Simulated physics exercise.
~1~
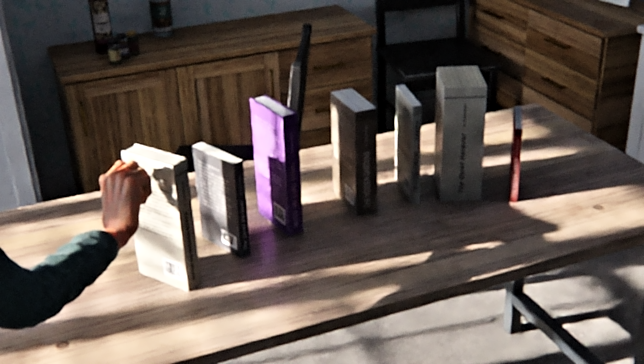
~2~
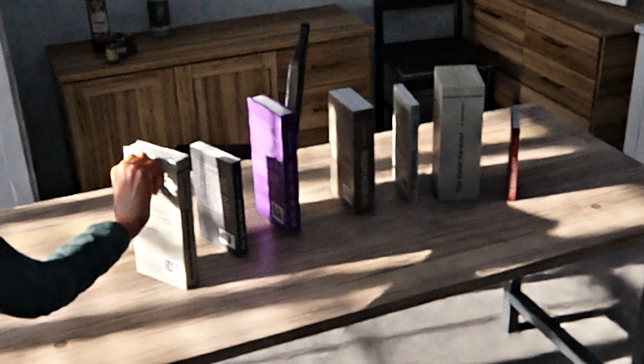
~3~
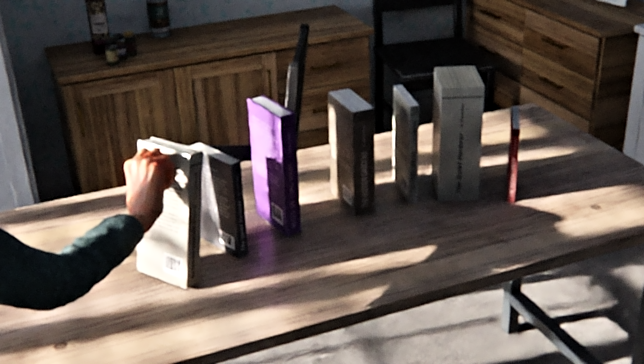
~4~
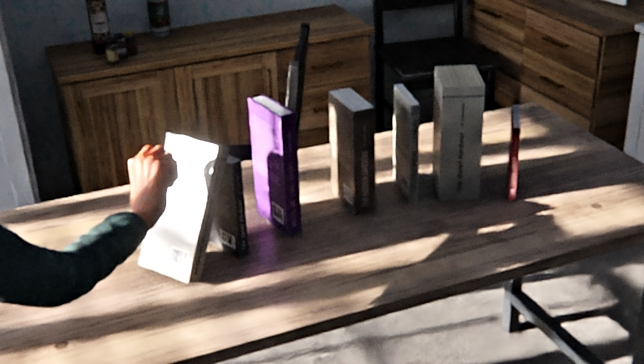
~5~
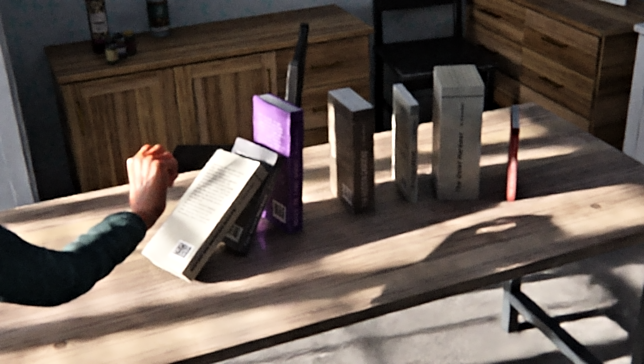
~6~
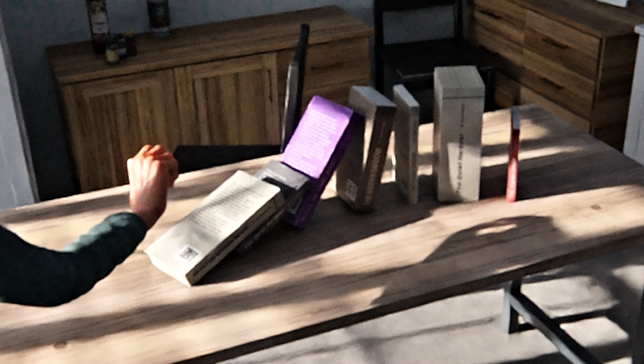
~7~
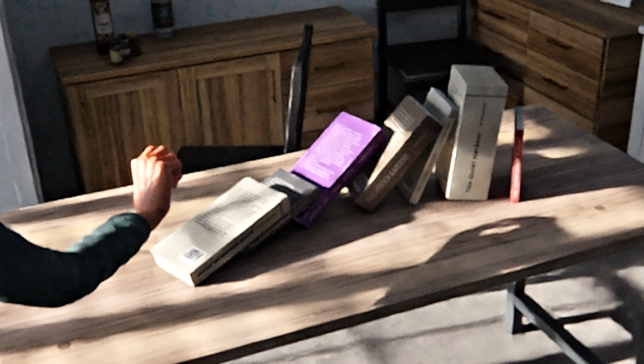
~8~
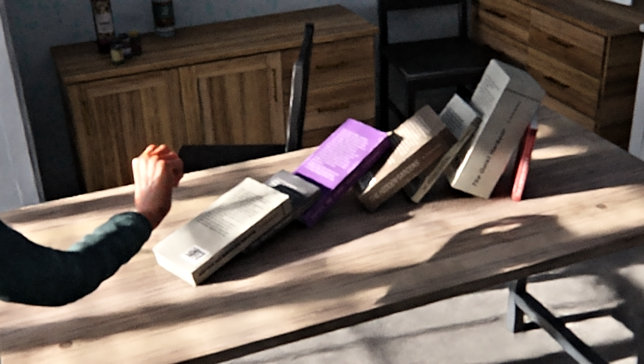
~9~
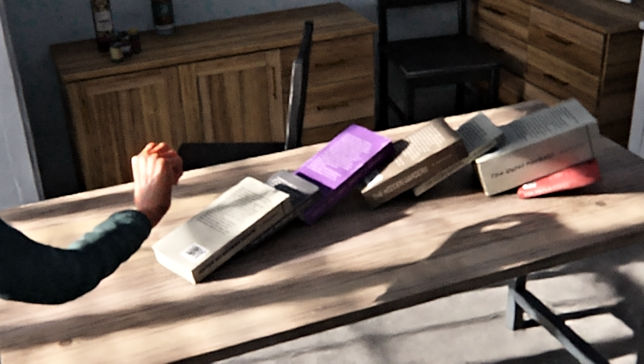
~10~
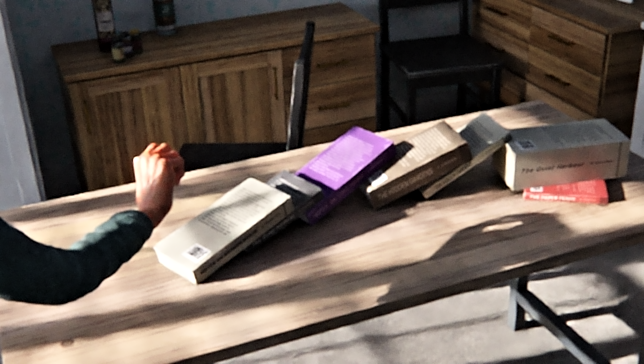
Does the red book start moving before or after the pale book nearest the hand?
The red book starts moving after the pale book nearest the hand. The pale book tips first, and the red one at the far right stays upright until the fall reaches it.
A pale book pushed by a hand topples right, knocking over the whole row of books.
